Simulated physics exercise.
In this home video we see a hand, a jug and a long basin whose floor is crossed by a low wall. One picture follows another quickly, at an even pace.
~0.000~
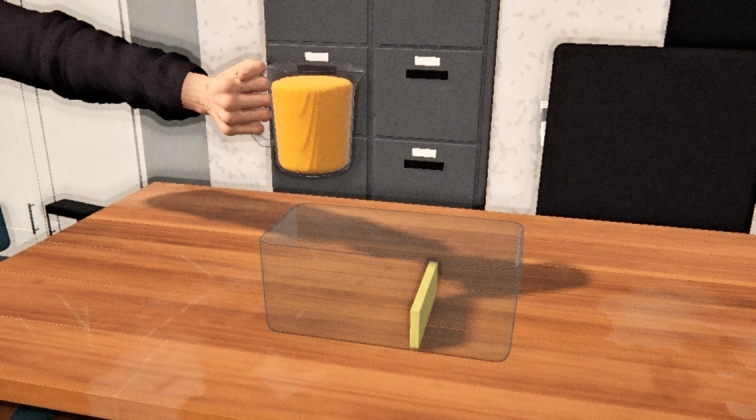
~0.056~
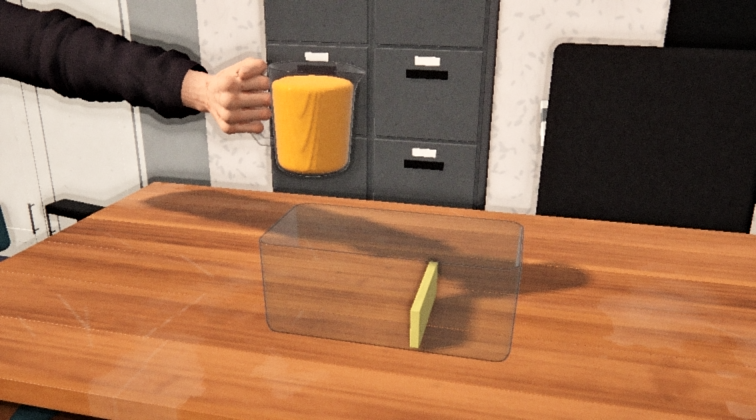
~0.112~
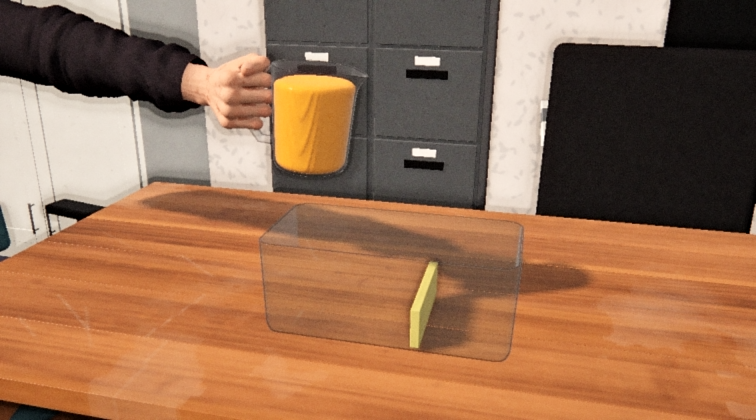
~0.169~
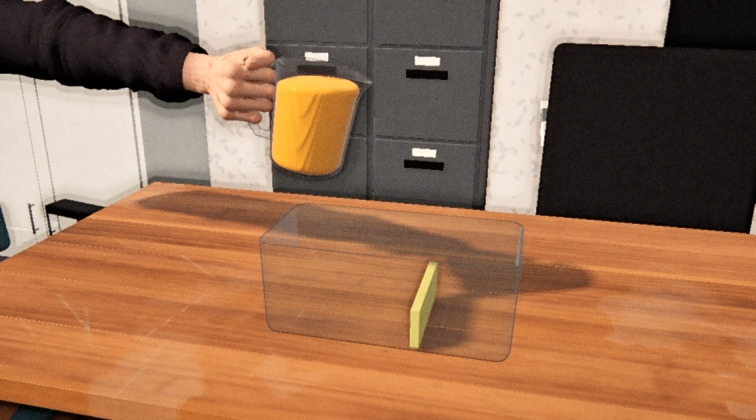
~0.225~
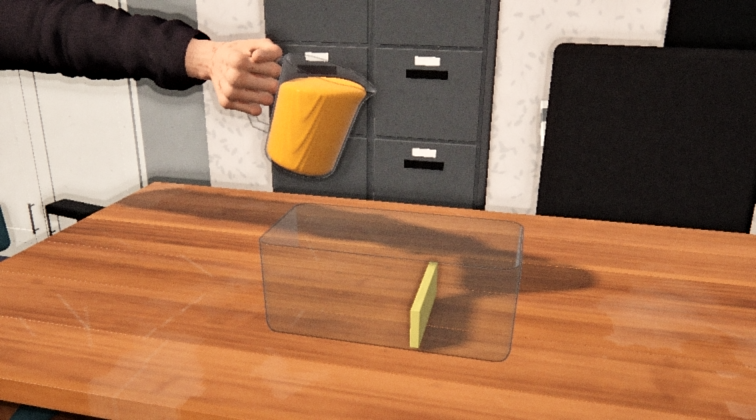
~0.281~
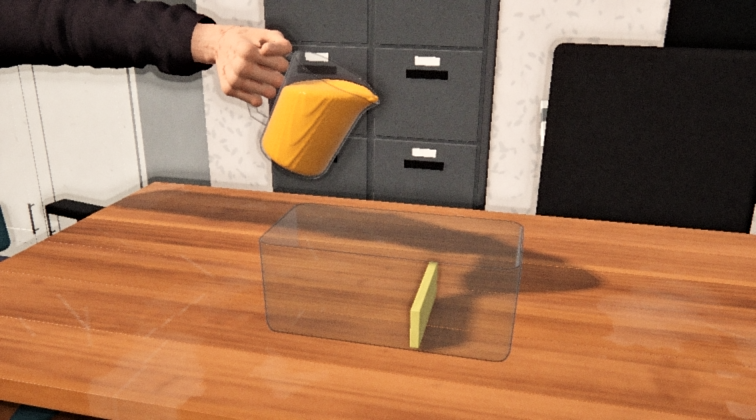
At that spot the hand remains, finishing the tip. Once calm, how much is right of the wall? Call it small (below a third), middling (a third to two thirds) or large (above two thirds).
Middling.
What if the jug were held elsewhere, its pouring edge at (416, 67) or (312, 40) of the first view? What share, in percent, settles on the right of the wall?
70 %, then 5 %.
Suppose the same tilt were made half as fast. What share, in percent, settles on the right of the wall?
I'd say roughly 60 in every hundred ends up there.
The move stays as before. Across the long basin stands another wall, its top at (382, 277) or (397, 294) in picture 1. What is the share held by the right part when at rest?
About 95 per cent on the first try, and 95 per cent on the second.
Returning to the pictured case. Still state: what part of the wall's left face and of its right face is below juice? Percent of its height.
Some 20 per cent left and 50 right.
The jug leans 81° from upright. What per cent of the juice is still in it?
70 in a hundred.
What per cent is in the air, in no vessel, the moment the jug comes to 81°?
Estimate: Some 20 per cent.
A moment on, the jug is tipped on its side and 69 per cent is still to pour, 2 is left of the wall and 8 right of it.
Next, the jug is tipped on its side and 28 per cent is still to pour, 19 is left of the wall and 34 right of it.
Then the jug is tipped on its side and 8 per cent is still to pour, 30 is left of the wall and 55 right of it.
Later the jug is tipped on its side and 2 per cent is still to pour, 40 is left of the wall and 56 right of it.
In the end 43 per cent lies left of the wall, 56 right of it and 1 outside.
